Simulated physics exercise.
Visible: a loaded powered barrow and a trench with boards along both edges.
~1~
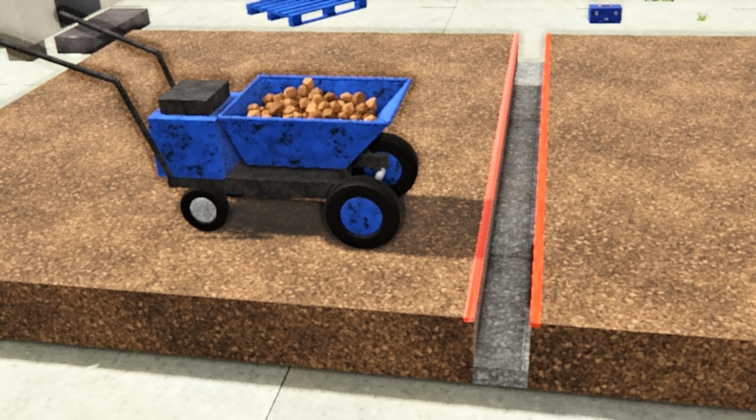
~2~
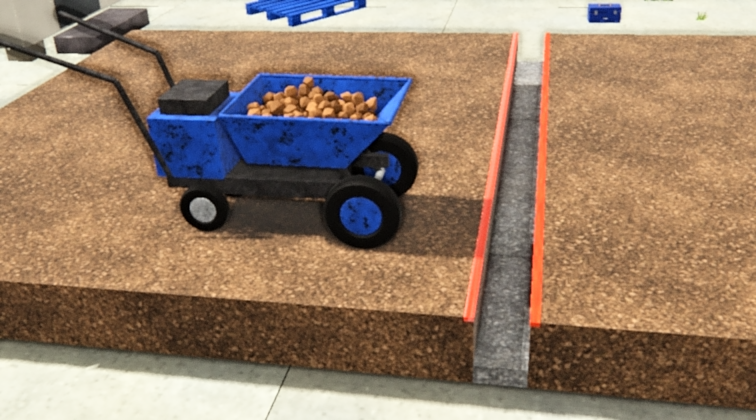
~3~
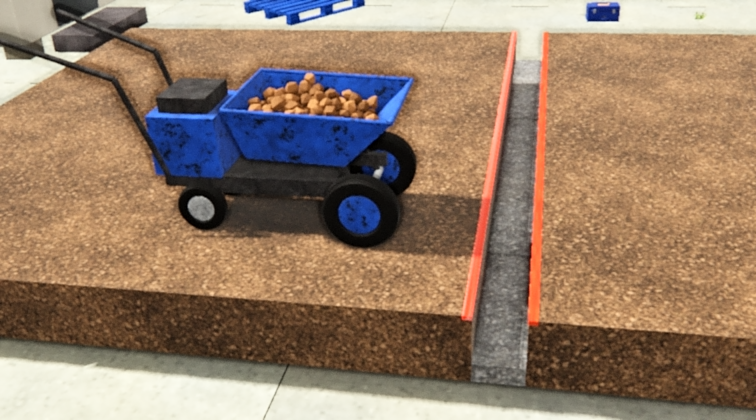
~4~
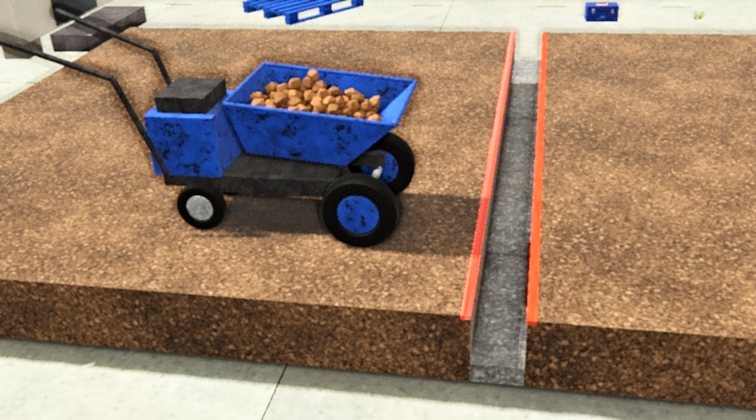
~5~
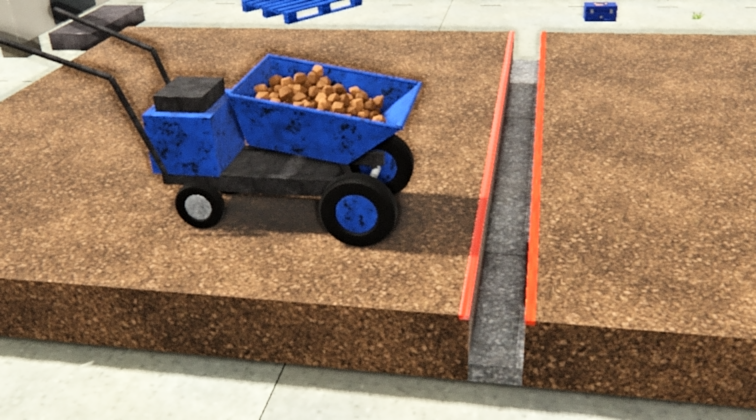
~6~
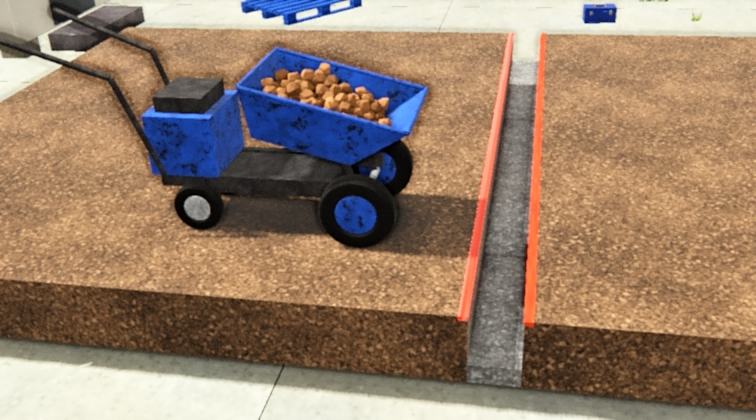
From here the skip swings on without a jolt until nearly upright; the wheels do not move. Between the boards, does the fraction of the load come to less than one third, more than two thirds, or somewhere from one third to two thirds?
The fraction between the boards comes to more than two thirds.
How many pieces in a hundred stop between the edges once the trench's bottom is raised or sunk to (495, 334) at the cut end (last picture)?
I'd guess about 70 %.
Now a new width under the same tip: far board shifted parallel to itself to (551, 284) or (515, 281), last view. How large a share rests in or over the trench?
Lab note: Case 1 near 100 percent, case 2 near 70 percent.
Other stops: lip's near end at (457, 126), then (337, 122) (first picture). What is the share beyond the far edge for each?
The first stop gives 90 per cent; the second gives 0 per cent.
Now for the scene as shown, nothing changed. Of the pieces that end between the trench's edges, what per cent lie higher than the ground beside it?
My figure is near 5 per cent.
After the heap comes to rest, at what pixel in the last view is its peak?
The peak rests near (581, 225).
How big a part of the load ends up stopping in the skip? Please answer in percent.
Roughly 0 percent.
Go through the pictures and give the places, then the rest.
The first picture shows lip of the skip at (388, 124), level; top of the load at (305, 104), clay clods; first edge of the trench at (476, 279); far edge at (537, 283), the trench under half as wide as the skip, and about as deep as wide.
The second picture shows lip of the skip at (389, 124), level; top of the load at (306, 103).
The third picture shows lip of the skip at (391, 124), tipped barely; top of the load at (293, 100).
The fourth picture shows lip of the skip at (395, 125), tipped barely; top of the load at (296, 96).
The fifth picture shows lip of the skip at (401, 128), tipped a little; top of the load at (301, 92).
The sixth picture shows lip of the skip at (408, 134), tipped a little; top of the load at (294, 91); first edge of the trench at (470, 278); far edge at (531, 282).
Soon after the last picture, skip tipped well over; all in the skip.
A little later, skip tipped steeply; most in the skip; a stray few short of the trench; about a quarter in or heaped over the trench; a stray few beyond it; a small part falling.
Later still, skip tipped right over; a stray few short of the trench; nearly all in or heaped over the trench; a stray few beyond it.
At rest, skip tipped right over; a stray few short of the trench; nearly all in or heaped over the trench; a stray few beyond it.
